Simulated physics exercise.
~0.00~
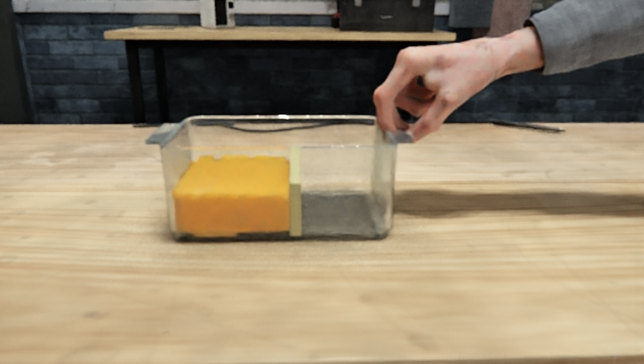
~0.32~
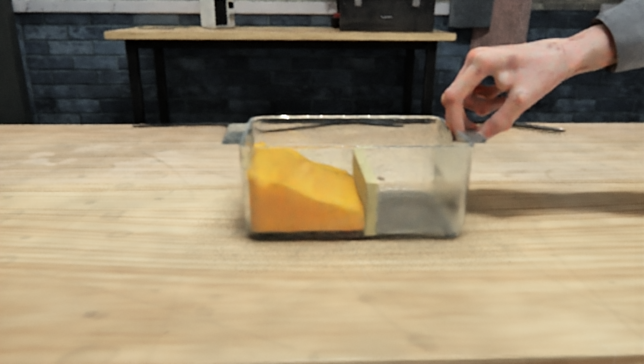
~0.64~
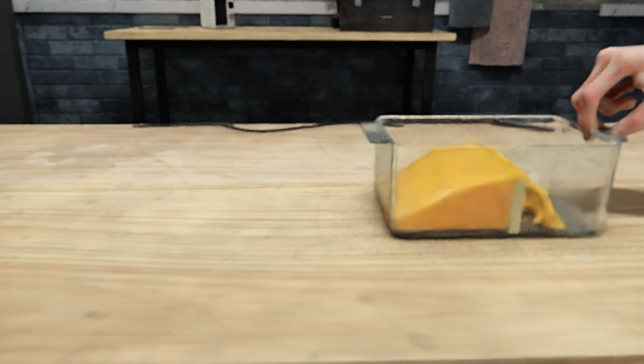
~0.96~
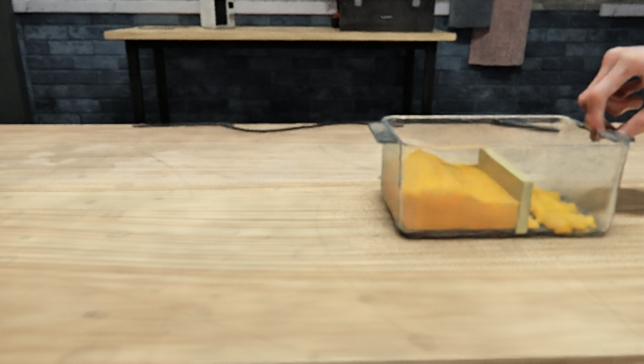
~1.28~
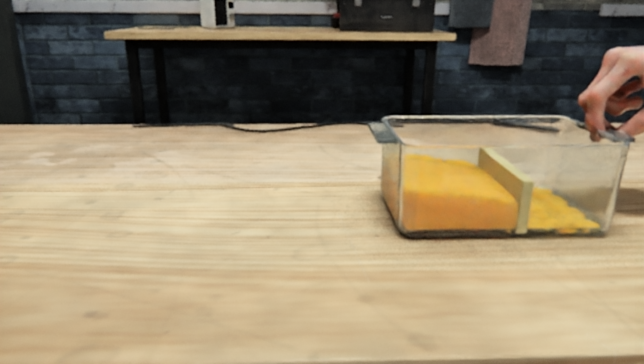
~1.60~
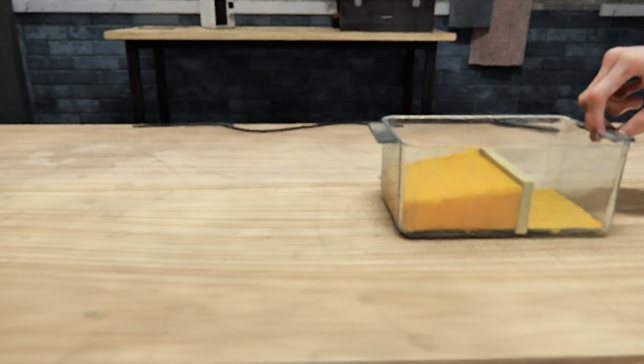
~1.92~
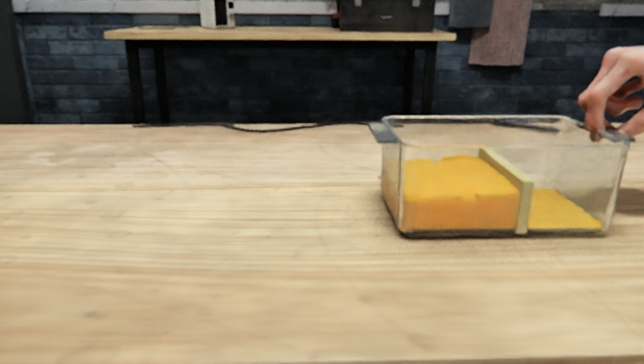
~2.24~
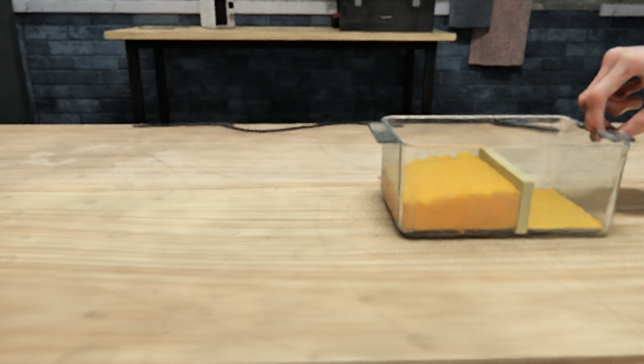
At first, a clear food box with a fixed divider sits on a wooden table, orange juice filling part of its left side while a hand grips the right end. The hand pulls the box to the right, and the juice tilts, piling up toward the left wall. As the box nears the right side of the view, the juice surges against the divider and some spills over it. The box stops, and the juice keeps rocking, rising toward the divider again before settling lower. It ends with most juice still on the left and a shallow layer on the right.
